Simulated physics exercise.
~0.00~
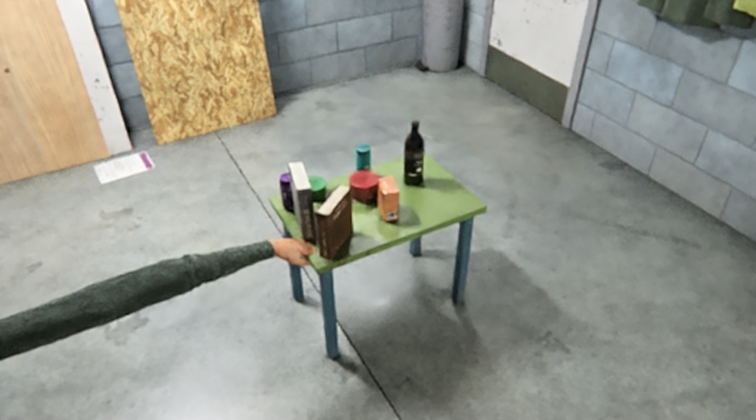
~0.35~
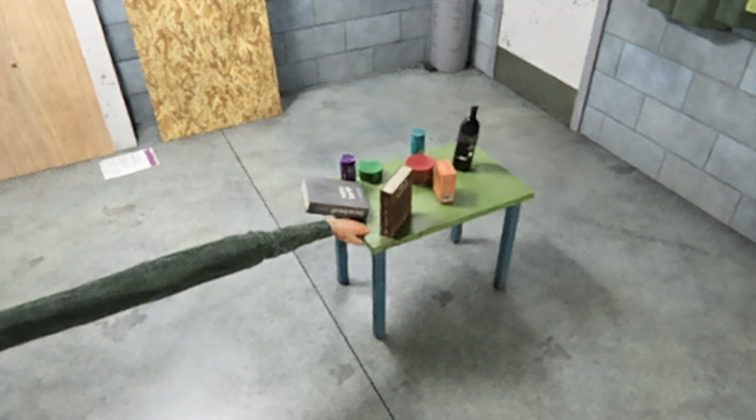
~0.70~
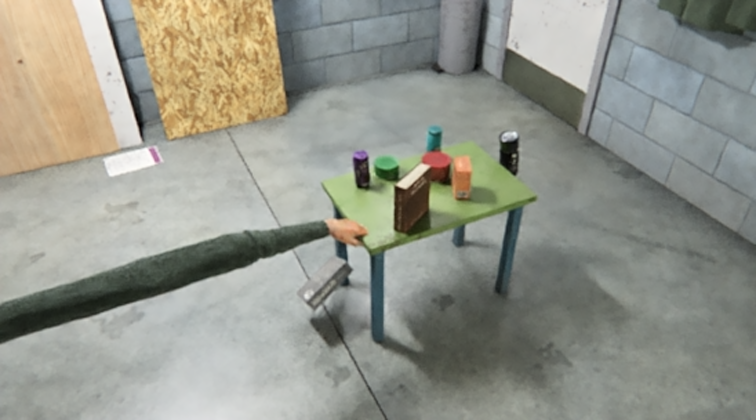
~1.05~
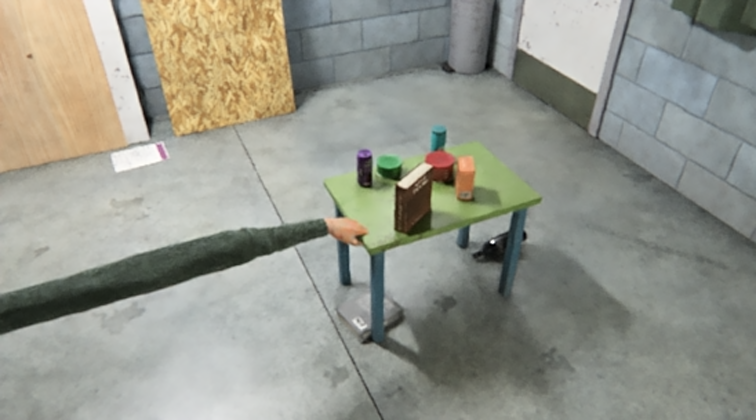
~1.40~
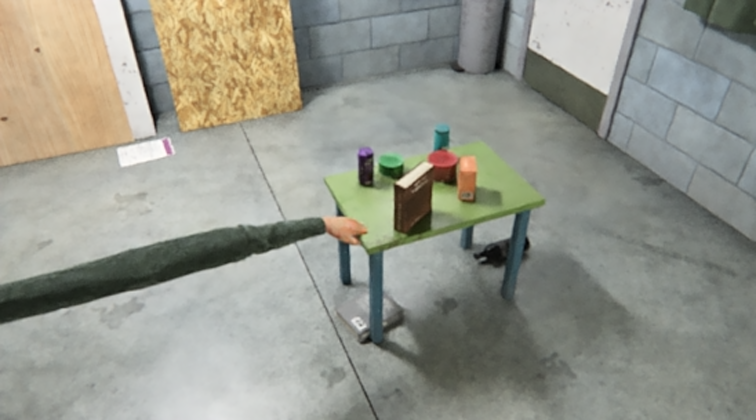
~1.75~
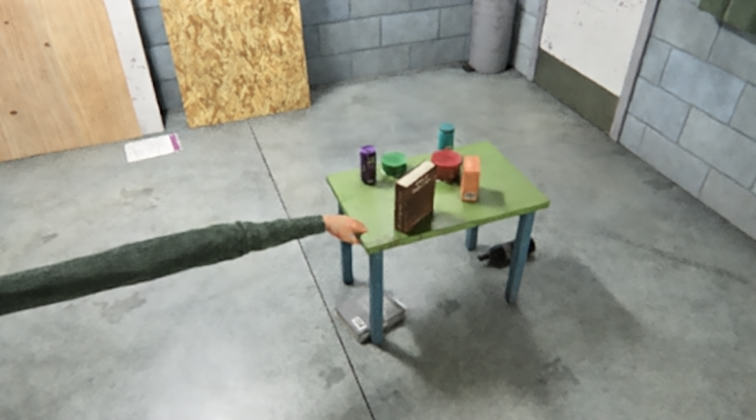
In a room with grey block walls, a hand jerked a small green table to the right, and a grey book and a black bottle toppled off onto the floor, while the brown book, purple can and other things stayed standing on top.
